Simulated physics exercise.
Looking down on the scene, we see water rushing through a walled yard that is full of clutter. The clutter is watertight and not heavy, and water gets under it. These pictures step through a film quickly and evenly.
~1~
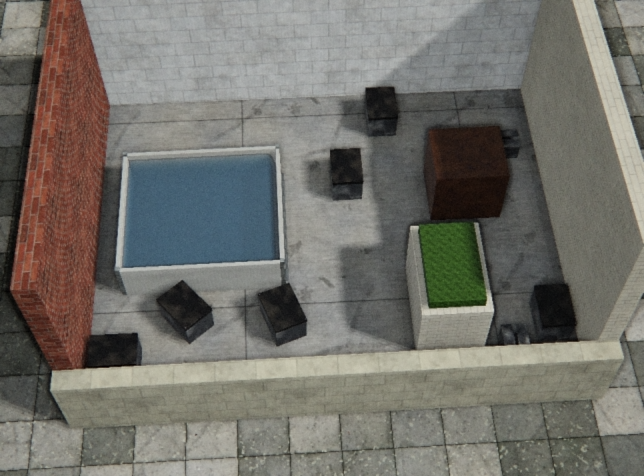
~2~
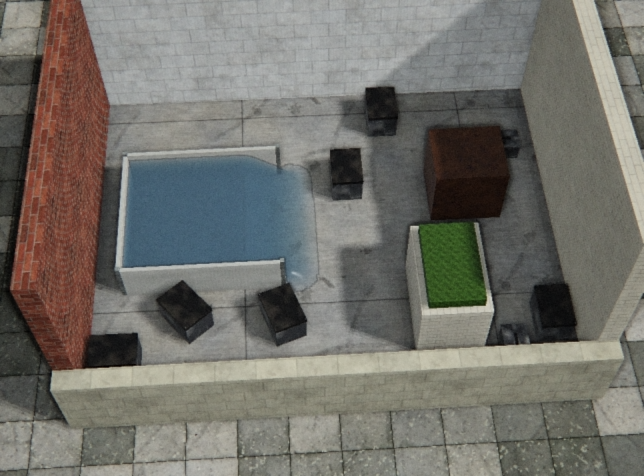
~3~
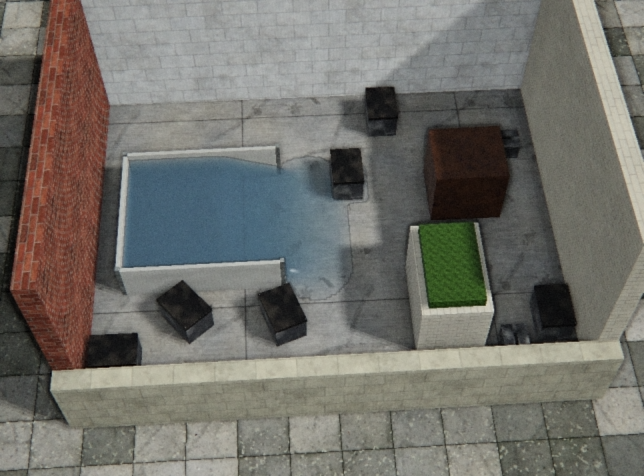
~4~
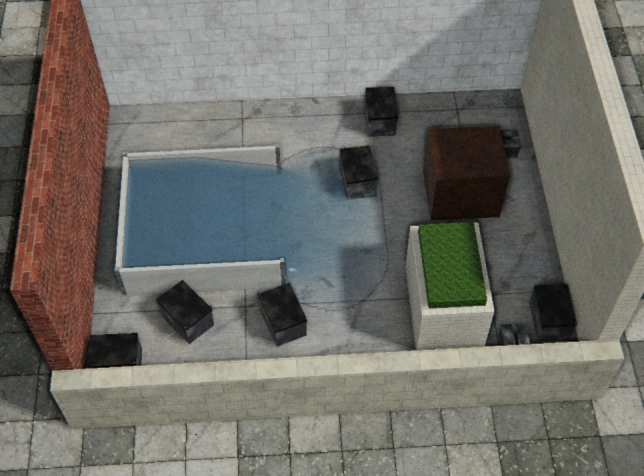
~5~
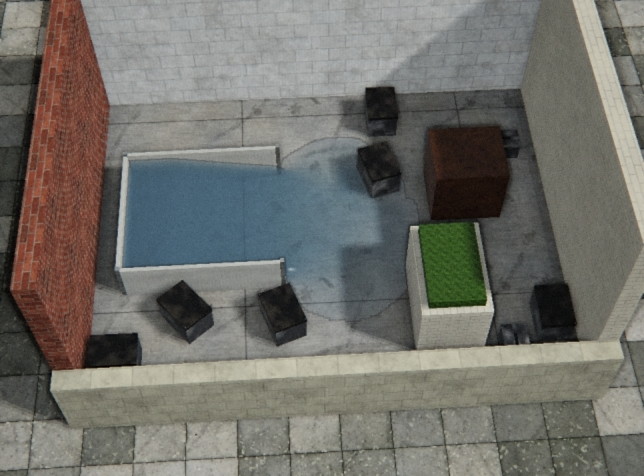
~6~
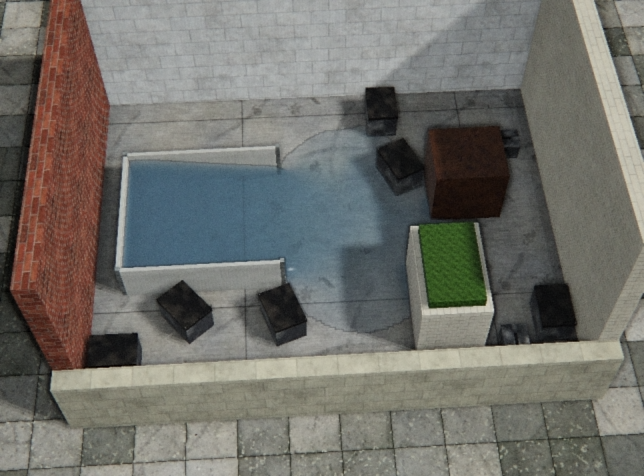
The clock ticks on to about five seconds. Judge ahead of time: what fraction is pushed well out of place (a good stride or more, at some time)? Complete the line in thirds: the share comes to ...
The share comes to between one and two thirds.
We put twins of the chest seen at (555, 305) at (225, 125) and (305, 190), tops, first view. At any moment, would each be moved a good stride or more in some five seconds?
Listed in order: Hardly budges, then shoved clear.
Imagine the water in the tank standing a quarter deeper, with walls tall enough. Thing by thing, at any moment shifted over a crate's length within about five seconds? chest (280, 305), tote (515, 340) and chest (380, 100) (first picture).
Object 1: Stayed below the mark. Object 2: Passed the mark. Object 3: Passed the mark.
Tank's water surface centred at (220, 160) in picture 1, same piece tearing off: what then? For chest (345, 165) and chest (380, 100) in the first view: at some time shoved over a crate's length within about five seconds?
Findings in sequence - reached that distance; reached that distance.
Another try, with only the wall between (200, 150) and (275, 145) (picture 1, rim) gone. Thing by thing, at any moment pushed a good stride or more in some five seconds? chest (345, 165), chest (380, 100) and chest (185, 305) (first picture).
Each in turn, never travels that far, ends up that far off, never travels that far.
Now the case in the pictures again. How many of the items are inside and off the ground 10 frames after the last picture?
Counting them up gives 2.
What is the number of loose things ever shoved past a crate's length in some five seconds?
So the number is 4.
A moment on, 1 of 8 are well off their spots; 0 afloat.
Next, 2 of 8 are well off their spots; 2 afloat.
Later, 3 of 8 are well off their spots; 5 afloat.
In the end, 4 of 8 are well off their spots, and 4 have been at some point; 5 afloat.
